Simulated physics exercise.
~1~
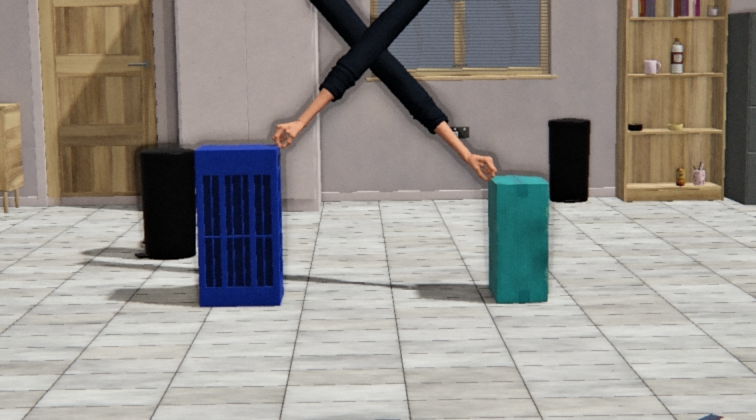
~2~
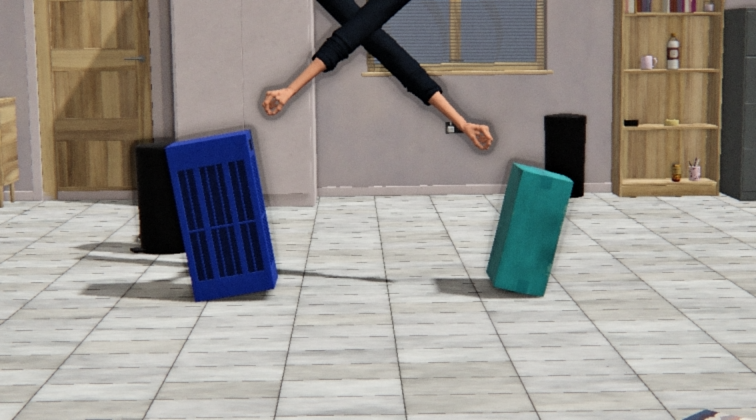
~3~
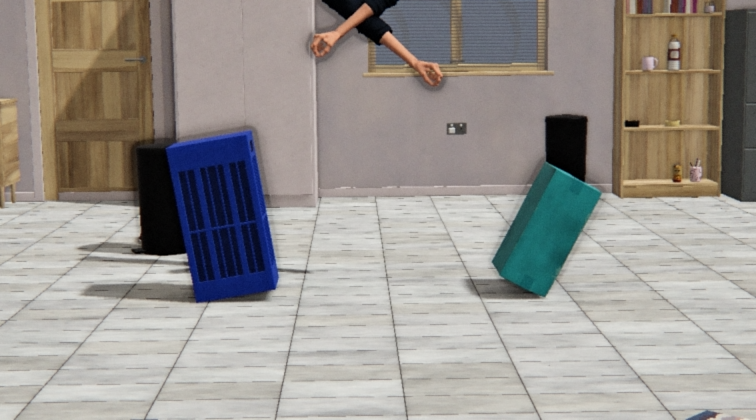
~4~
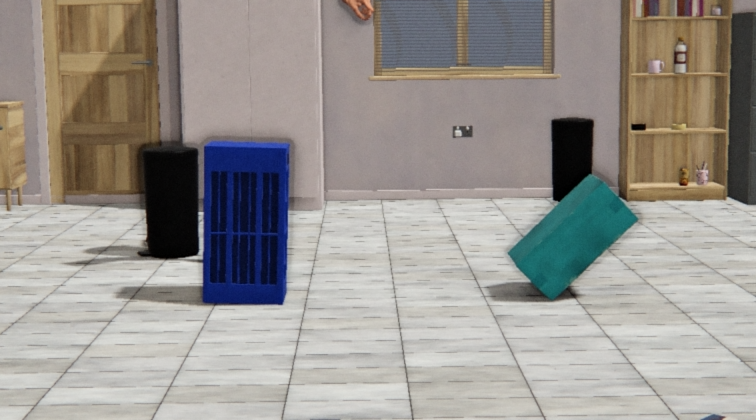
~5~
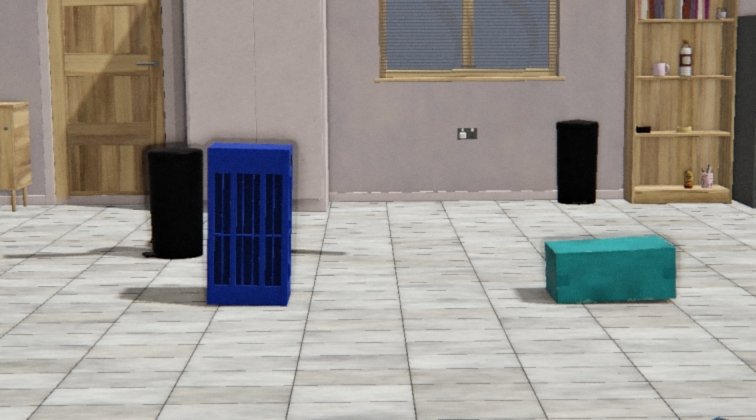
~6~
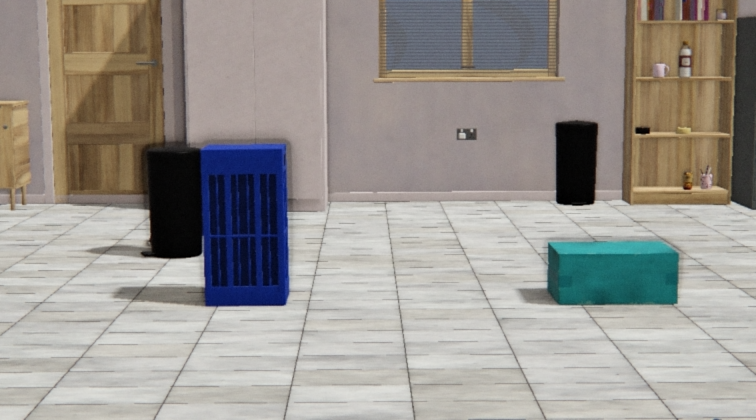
Turquoise box tipping right and toppling onto its side after two hands let go, while a leaning blue crate rocks back upright.
